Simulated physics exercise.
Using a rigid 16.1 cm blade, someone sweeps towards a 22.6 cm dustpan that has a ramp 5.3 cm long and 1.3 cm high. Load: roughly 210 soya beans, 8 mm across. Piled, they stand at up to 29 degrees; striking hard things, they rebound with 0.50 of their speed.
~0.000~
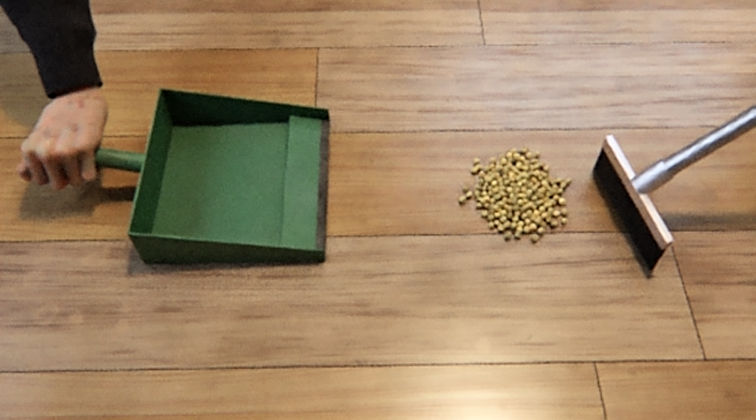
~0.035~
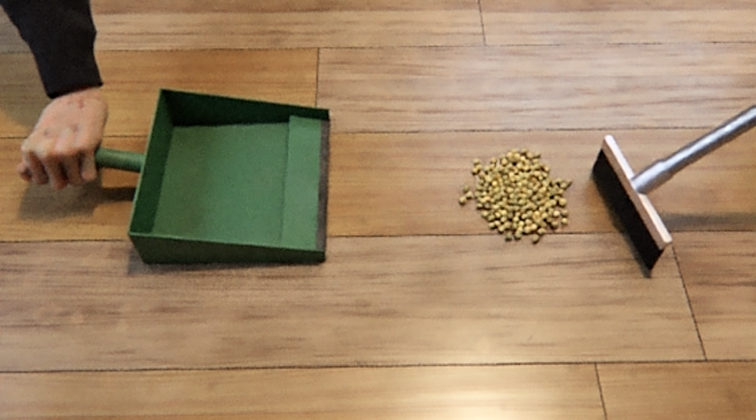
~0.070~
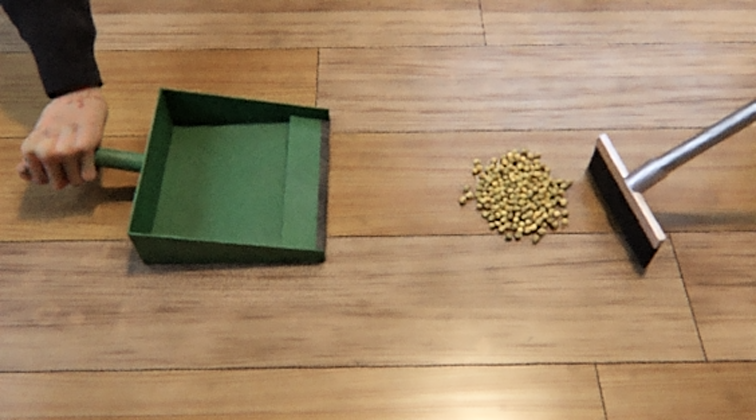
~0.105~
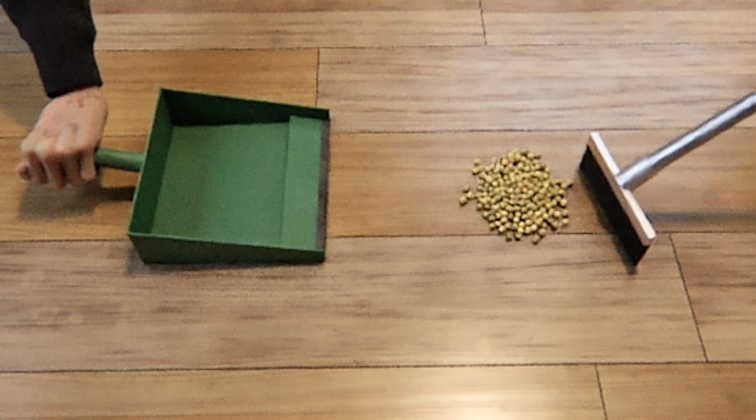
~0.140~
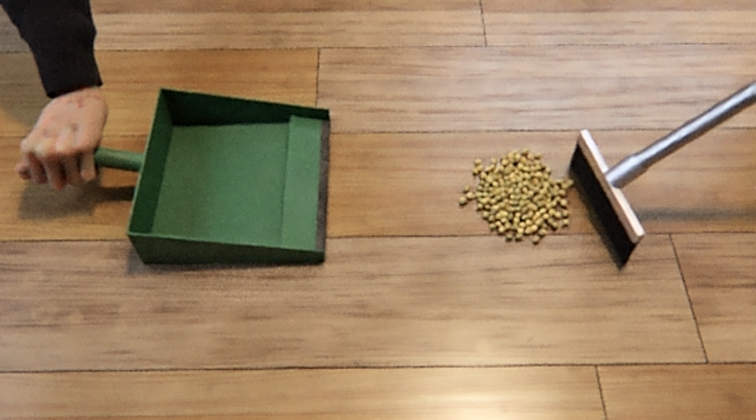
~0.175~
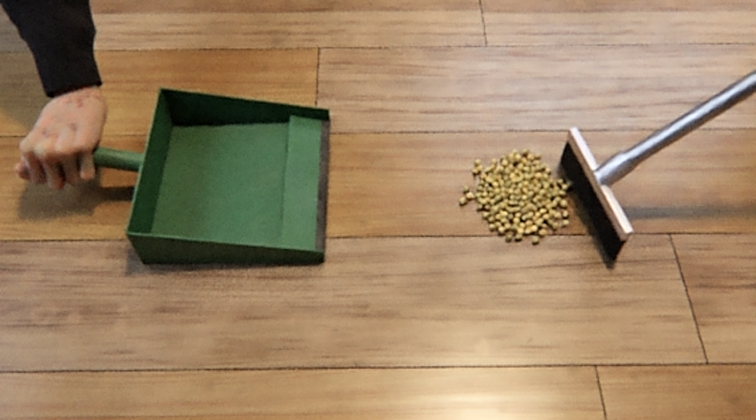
The video shows a hand holding a green dustpan still on a wooden floor while, at right, a flat blade on a metal handle slides a short way left, up to the edge of a small pile of unmoving yellowish beans.
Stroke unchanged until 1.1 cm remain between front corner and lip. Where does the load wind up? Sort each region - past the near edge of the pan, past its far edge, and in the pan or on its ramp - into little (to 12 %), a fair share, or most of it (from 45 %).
Near side: Little, far side: Little, pan: Little.
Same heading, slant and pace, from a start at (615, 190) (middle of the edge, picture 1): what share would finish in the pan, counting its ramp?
It would come to about 0 in a hundred.
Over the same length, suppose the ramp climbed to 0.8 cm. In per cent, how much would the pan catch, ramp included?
Roughly 5 per cent.
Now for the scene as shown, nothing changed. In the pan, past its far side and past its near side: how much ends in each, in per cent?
Near side 5 %, far side 5 %, pan 5 %.
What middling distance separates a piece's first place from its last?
20 cm or thereabouts.
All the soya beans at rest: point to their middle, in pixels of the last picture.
Est. centre at rest: (353, 203) px.
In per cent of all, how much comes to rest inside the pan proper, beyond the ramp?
About 0 %.
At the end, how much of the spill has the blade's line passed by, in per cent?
My guess is close to 45 per cent.
After 0.58 s, middle of the blade 19 cm from the lip; 0 % over the lip, far side 0 %, near side 5 %.
After 0.85 s, middle of the blade 9 cm from the lip; 0 % over the lip, far side 5 %, near side 5 %.
After 1.22 s, middle of the blade 3 cm from the lip; 5 % over the lip, far side 5 %, near side 5 %.
At rest (1.7 s), near side 5 %, far side 5 %, pan 5 %, in front of the lip or behind the blade 85 %.
